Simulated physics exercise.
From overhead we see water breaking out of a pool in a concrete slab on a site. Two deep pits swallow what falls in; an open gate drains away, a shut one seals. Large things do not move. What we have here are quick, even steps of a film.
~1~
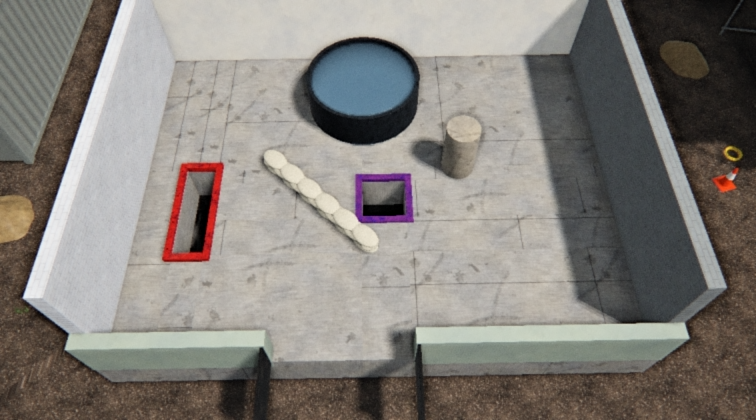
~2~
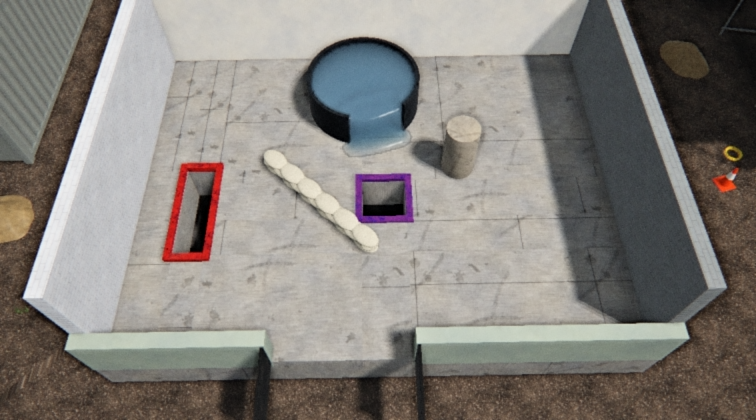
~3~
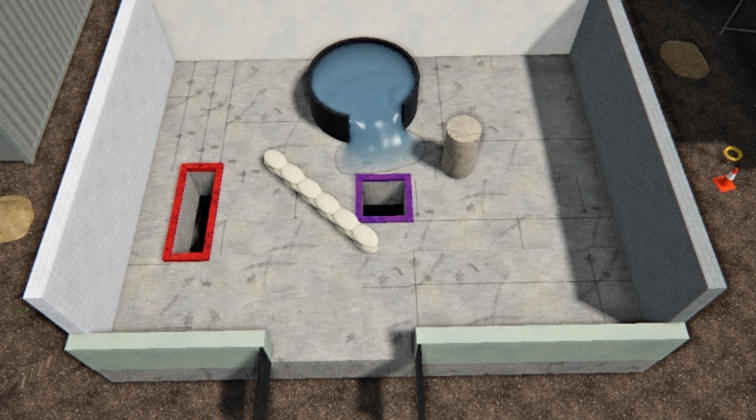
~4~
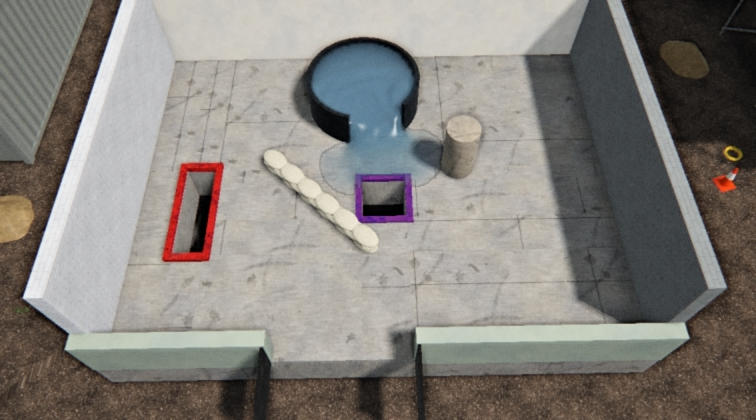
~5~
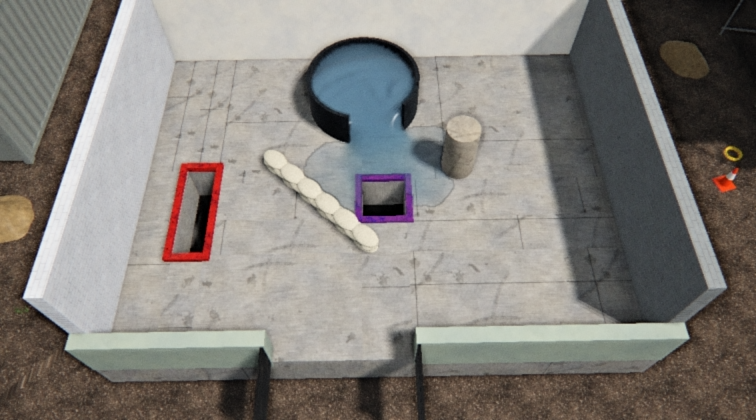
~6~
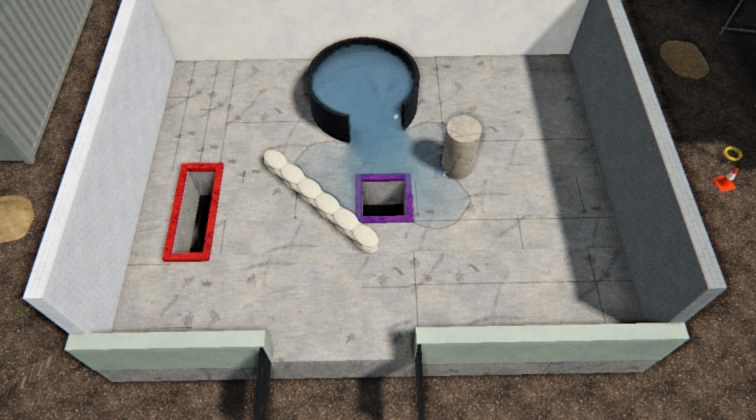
A round pool of water on a concrete slab opened at its front edge, and water poured out, spreading around the purple-edged pit and between a row of pale sacks and a stone pillar.
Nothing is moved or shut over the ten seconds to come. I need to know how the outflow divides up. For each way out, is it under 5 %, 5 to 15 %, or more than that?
As I see it, the gate stays lower than five per cent; the red pit stays lower than five per cent; the purple pit goes higher than fifteen per cent.
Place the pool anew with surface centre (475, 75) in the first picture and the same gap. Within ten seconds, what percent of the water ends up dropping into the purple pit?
Share in the purple pit - 2 %.
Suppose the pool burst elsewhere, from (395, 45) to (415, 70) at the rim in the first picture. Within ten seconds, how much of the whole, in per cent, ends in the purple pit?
For purple, it comes to 0 percent.
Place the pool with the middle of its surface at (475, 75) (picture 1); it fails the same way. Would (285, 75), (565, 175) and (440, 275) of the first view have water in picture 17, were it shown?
Unflooded - soaked - soaked.
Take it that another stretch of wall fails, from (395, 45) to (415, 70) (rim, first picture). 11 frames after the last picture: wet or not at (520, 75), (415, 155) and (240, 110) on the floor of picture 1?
In the order asked: Sodden, out of reach, out of reach.
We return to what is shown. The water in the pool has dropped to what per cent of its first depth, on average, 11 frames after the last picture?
It works out to roughly 48 %.
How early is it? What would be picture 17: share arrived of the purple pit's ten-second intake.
It should be near 50 percent of the ten-second total.
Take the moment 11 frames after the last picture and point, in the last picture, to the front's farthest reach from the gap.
I reckon the front has reached (601, 340) by then.
A moment on, water covers 15 % of the floor; the gate 0 %, the red pit 0 %, the purple pit 12 %.
Next, water covers 25 % of the floor; the gate 0 %, the red pit 0 %, the purple pit 22 %.
Then, water covers 30 % of the floor; the gate 0 %, the red pit 0 %, the purple pit 31 %.
Later, water covers 45 % of the floor; the gate 1 %, the red pit 0 %, the purple pit 39 %.
In the end, water covers 70 % of the floor; the gate 2 %, the red pit 0 %, the purple pit 41 %.
